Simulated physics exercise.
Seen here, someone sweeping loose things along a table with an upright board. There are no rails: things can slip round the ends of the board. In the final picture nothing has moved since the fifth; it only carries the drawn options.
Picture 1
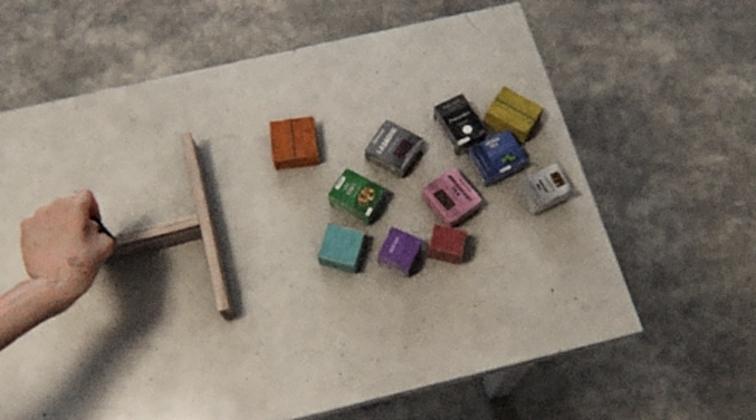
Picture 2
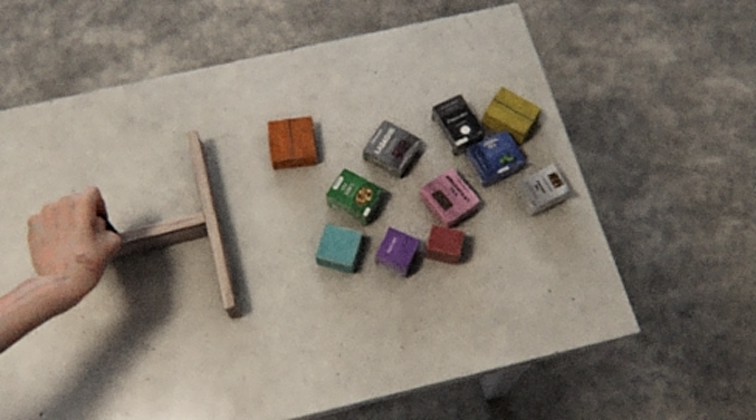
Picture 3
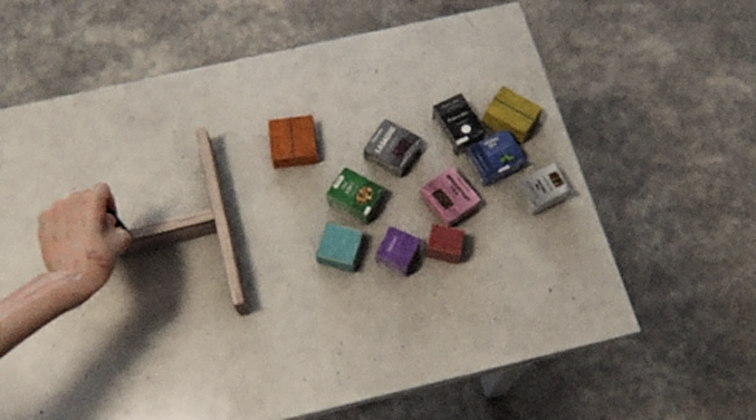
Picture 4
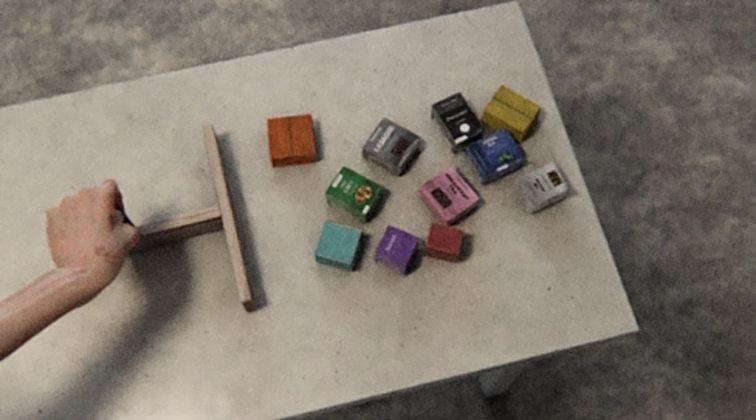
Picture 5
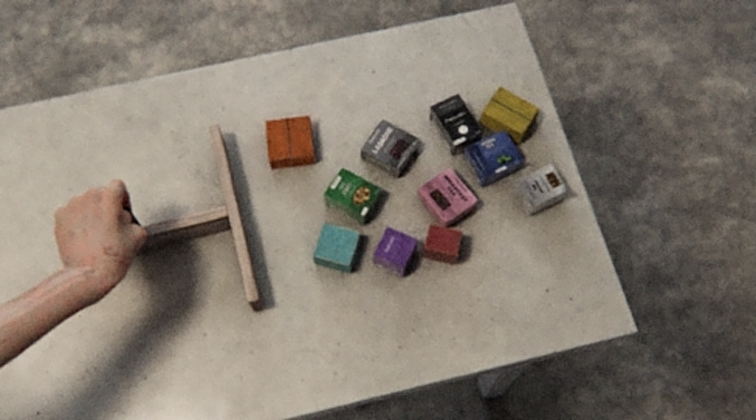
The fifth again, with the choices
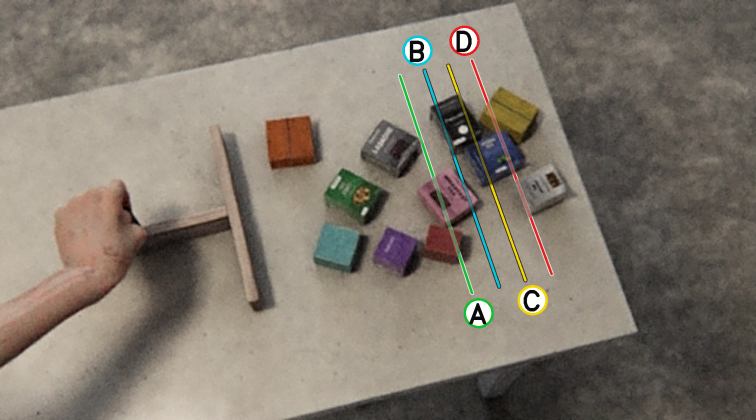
In the video, a hand holding an upright wooden board by its handle slides it slowly a short way to the right across a table, toward a scattered group of colourful small boxes and blocks, which stay in place untouched.
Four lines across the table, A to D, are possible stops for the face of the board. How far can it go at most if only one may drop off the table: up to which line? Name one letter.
No second one falls up to B.
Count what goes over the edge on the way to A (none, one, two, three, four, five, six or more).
In all, none.
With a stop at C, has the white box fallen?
Yes.
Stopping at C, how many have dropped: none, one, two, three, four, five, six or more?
Two.
On the marked copy, A at (434, 179); B at (460, 173); C at (485, 167); D at (510, 162).
With B. Early on, board (316, 190); orange box (328, 134); turquoise block (358, 239).
Further on, board (398, 172); yellow box (519, 107); blue packet (500, 158).
At the end, board (458, 158); yellow box (552, 101); white box (573, 191); none fallen.
As for the rest, A is within the limit but short; C drops two; D drops four.
